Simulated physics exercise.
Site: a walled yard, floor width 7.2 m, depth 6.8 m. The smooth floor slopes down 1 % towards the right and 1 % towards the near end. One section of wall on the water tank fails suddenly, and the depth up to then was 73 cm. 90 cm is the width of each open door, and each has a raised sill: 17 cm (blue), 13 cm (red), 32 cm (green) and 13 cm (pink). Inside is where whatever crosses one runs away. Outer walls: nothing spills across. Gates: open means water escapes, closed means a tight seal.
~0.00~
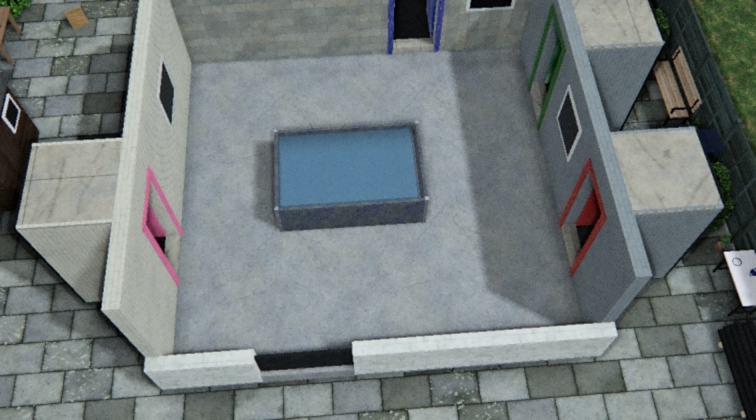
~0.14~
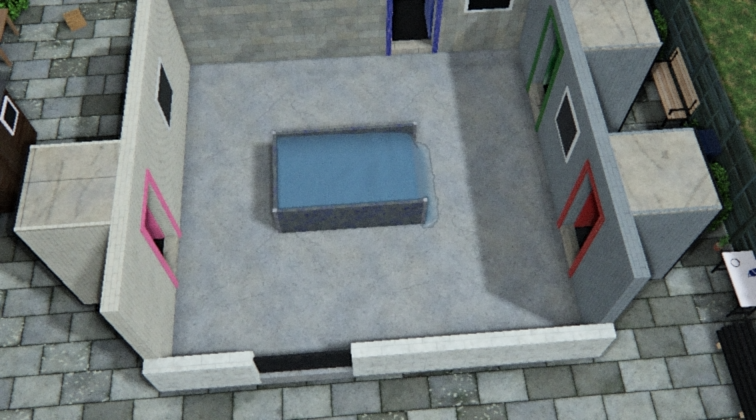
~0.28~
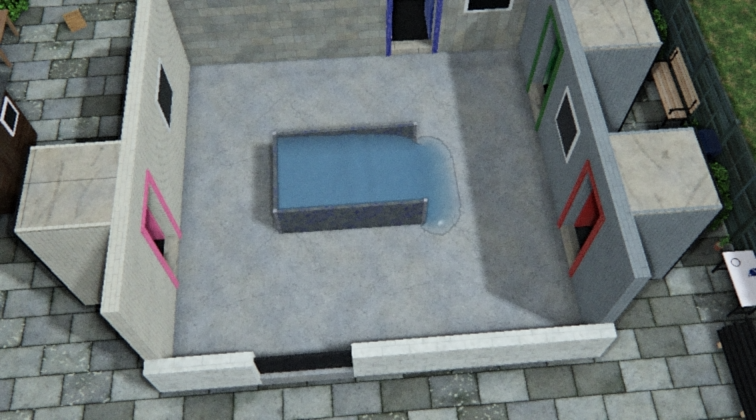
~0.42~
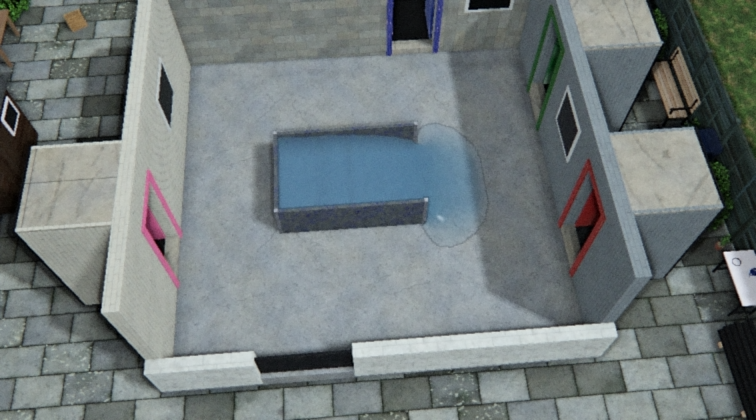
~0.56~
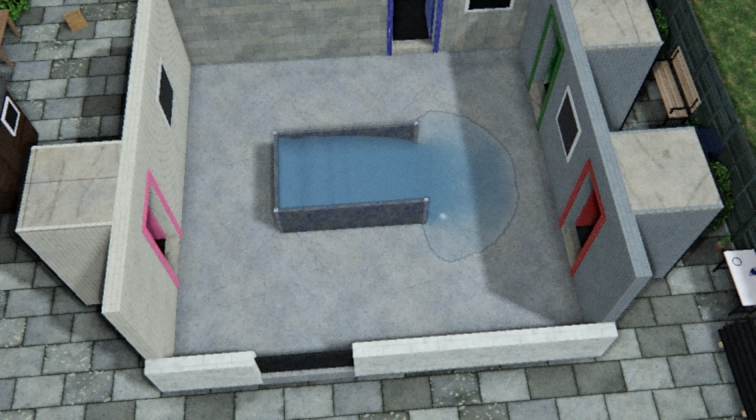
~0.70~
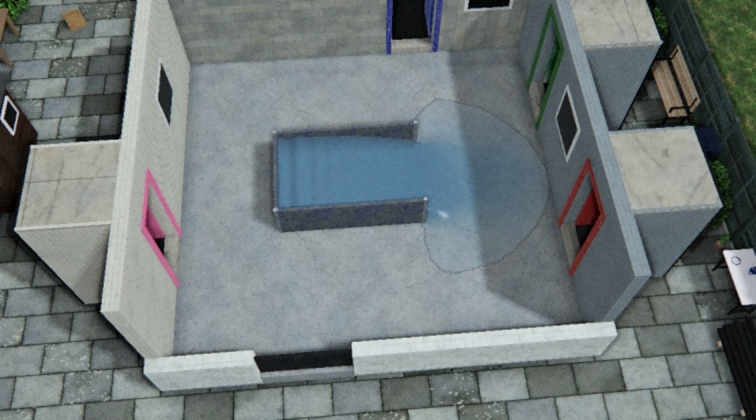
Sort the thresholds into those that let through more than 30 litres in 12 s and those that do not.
Sorted: Blue door does not; red door lets more through; green door does not; pink door does not.
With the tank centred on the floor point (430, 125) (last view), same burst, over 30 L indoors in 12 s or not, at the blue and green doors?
Measured against the limit, the blue door stays within it and the green door goes beyond it.
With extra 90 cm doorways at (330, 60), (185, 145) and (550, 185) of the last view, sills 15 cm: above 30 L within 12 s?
Check each in turn: The first fails, the second fails, the third succeeds.
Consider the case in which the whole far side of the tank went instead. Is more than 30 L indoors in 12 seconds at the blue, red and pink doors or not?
Here's how it goes: Blue exceeds it, red falls short, pink falls short.
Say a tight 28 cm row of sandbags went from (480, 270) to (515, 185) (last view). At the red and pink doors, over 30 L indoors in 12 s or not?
So the red door comes out low enough while the pink door comes out low enough.
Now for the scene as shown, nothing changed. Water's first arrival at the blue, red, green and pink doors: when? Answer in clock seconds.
Blue = 2.8 s, red = 1.0 s, green = 1.0 s, pink = 5.5 s.
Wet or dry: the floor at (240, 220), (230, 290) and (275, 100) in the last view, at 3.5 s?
Untouched, untouched, untouched.
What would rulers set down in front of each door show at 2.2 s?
Blue 0 cm, red 27 cm, green 28 cm, pink 0 cm.
After 1.4 s water covers 25 % of the floor and is deepest (44 cm) near (540, 174); blue door not reached, red door 23 cm at the sill, 3 L in, green door 22 cm at the sill, 0 L in, pink door not reached.
After 2.2 s water covers 30 % of the floor and is deepest (48 cm) near (577, 339); blue door not reached, red door 27 cm at the sill, 41 L in, green door 28 cm at the sill, 0 L in, pink door not reached.
After 3.5 s water covers 45 % of the floor and is deepest (37 cm) near (577, 339); blue door 9 cm at the sill, 0 L in, red door 20 cm at the sill, 100 L in, green door 20 cm at the sill, 0 L in, pink door not reached.
After 7.0 s water covers 95 % of the floor and is deepest (16 cm) near (183, 205); blue door 6 cm at the sill, 0 L in, red door 13 cm at the sill, 120 L in, green door 11 cm at the sill, 0 L in, pink door 12 cm at the sill, 0 L in.
After 12.0 s water covers 100 % of the floor and is deepest (14 cm) near (373, 355); blue door 2 cm at the sill, 0 L in, red door 9 cm at the sill, 120 L in, green door 5 cm at the sill, 0 L in, pink door 8 cm at the sill, 0 L in.
